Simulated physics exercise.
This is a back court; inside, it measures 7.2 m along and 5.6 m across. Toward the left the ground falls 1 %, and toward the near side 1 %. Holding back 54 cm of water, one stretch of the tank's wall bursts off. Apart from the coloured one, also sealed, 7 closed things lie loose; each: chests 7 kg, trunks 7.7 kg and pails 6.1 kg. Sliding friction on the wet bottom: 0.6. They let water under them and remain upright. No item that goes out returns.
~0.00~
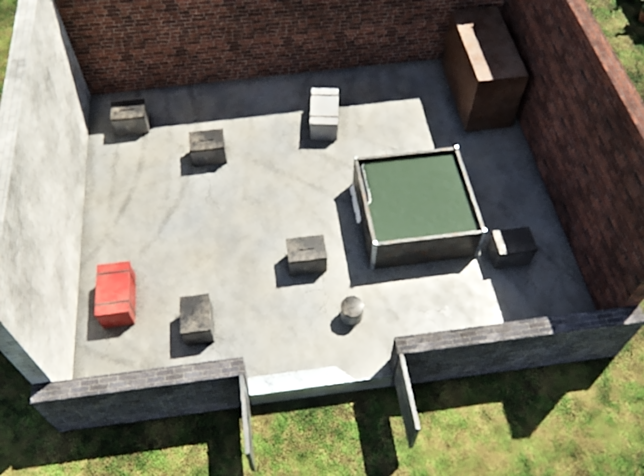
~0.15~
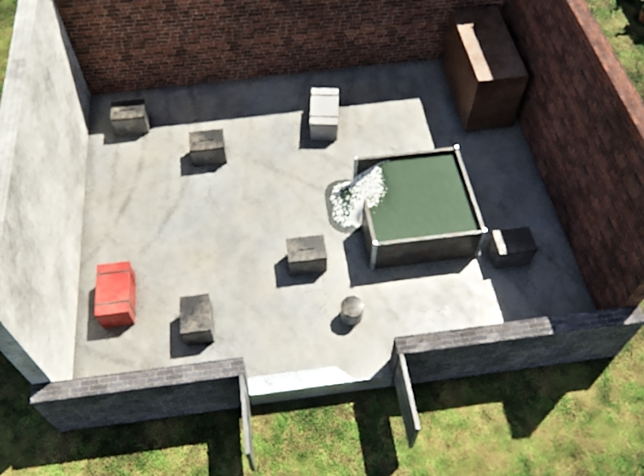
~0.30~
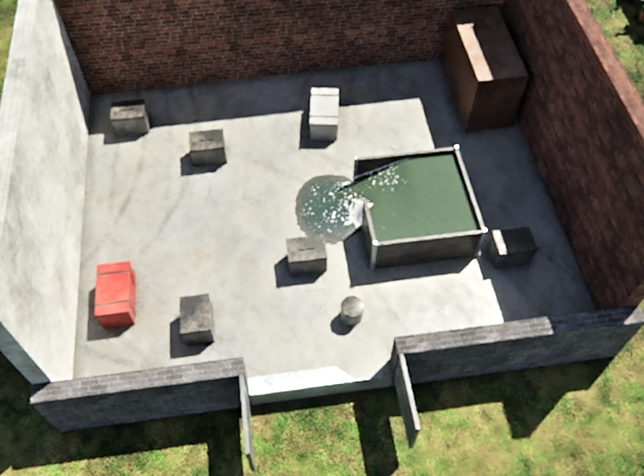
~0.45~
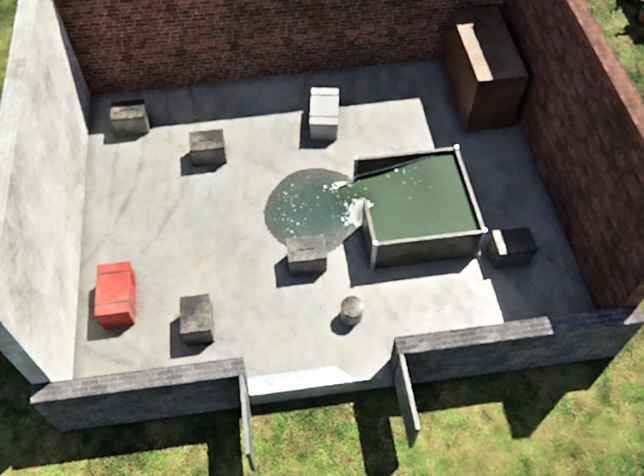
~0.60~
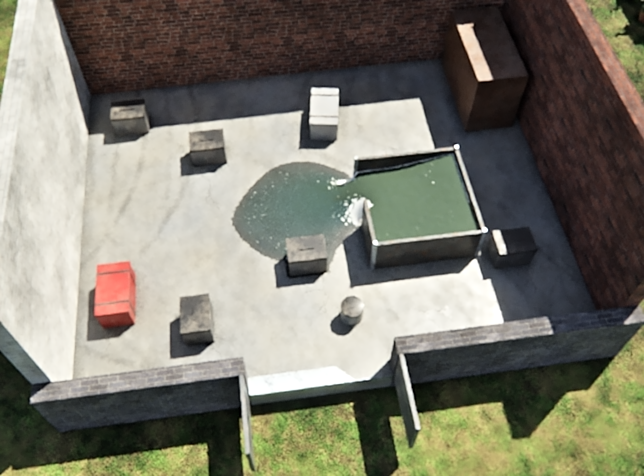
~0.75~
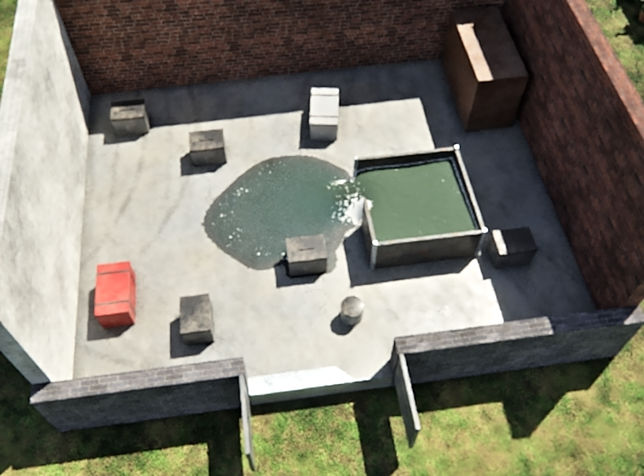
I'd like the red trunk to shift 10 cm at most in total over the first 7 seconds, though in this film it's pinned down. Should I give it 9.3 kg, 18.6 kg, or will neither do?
Answer: Neither will do.
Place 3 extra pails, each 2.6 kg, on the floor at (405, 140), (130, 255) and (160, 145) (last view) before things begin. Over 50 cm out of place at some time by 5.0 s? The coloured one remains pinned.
Each in turn: Not that far, further than that, further than that.
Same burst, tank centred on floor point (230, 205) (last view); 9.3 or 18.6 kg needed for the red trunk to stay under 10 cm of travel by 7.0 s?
In that case, simply put, both options fail.
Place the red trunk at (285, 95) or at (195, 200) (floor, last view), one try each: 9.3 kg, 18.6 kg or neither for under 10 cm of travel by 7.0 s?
Well, the little one does for the first, nothing does it for the second.
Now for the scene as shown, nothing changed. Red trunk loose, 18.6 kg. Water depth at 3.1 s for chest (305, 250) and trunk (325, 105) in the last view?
Some 1 cm at the first, some 0 cm at the second.
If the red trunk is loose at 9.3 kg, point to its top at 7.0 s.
Estimated position: Close to (270, 328).
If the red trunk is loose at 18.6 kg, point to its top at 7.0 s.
Around (220, 335).
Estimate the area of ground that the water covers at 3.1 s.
Flooded: Near 21 m2.
After 1.4 s the red trunk would be 0 cm from its start with 9.3 kg and 0 cm from its start with 18.6 kg; 0 cm of water round it then.
After 3.1 s the red trunk would be 65 cm from its start with 9.3 kg and 47 cm from its start with 18.6 kg; 9 cm of water round it then.
After 4.9 s the red trunk would be 103 cm from its start with 9.3 kg and 96 cm from its start with 18.6 kg; 9 cm of water round it then.
After 7.0 s the red trunk would be 226 cm from its start with 9.3 kg and 168 cm from its start with 18.6 kg; 5 cm of water round it then.
